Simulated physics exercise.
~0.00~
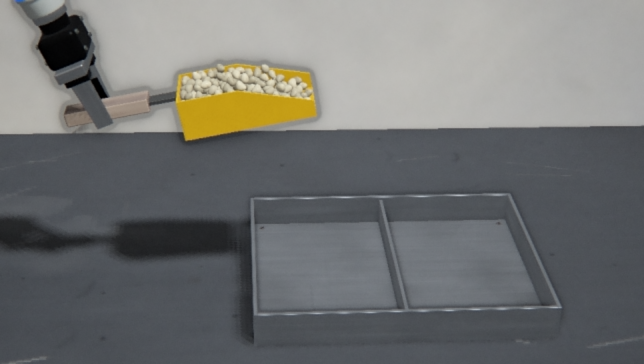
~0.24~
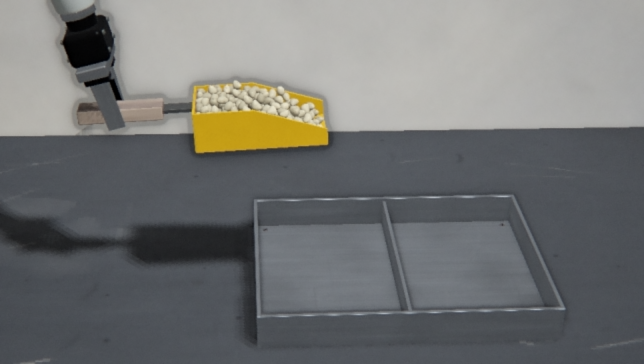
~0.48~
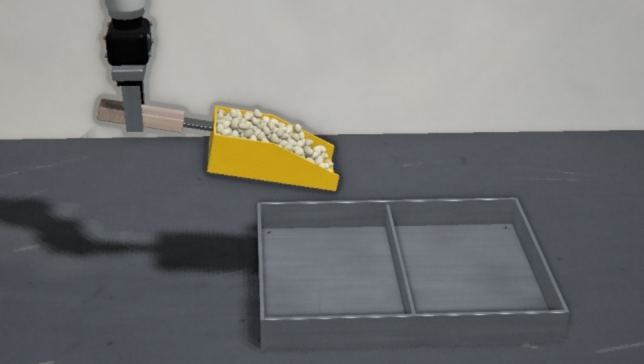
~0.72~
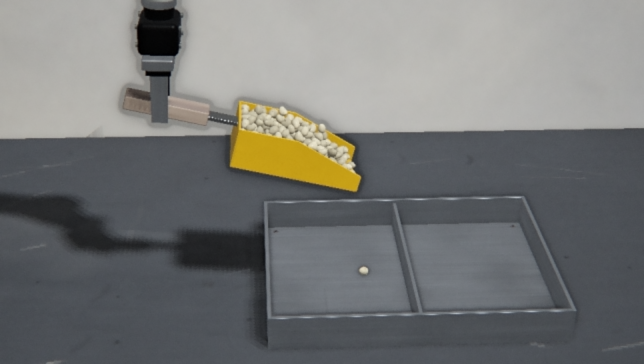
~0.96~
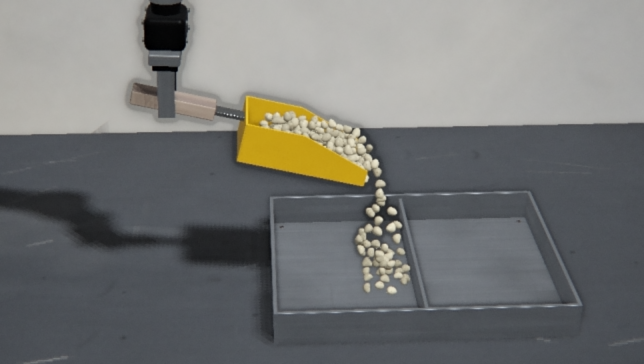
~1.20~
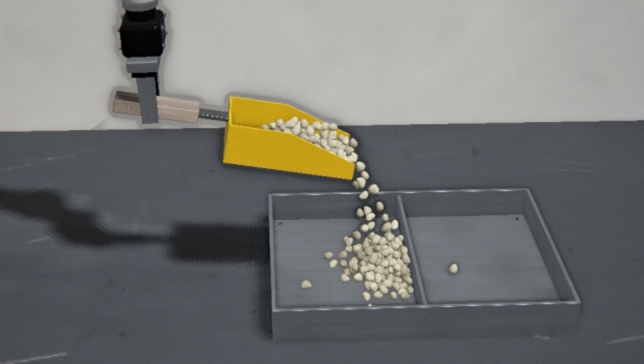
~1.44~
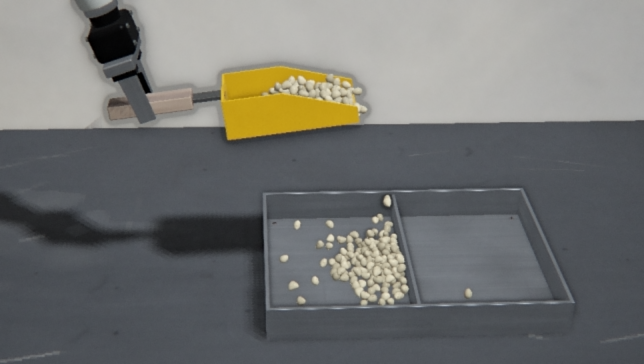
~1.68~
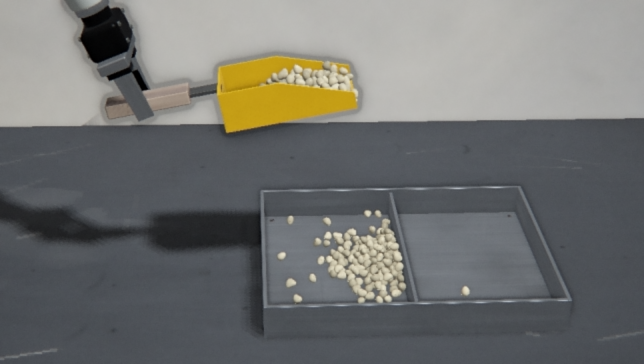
A robot arm at the upper left holds a yellow scoop by its pale wooden handle, heaped with whitish beans, above a dark grey table against a light wall, seen from slightly above by a gently swaying camera. Below sits a grey tray split into two compartments. The arm moves the scoop right and tips its open front downward. One bean drops, then a stream pours into the left compartment and piles beside the divider. The arm levels and raises the scoop, ending the flow. Many beans remain in it, while the rest lie in the left compartment, with a single one in the right.
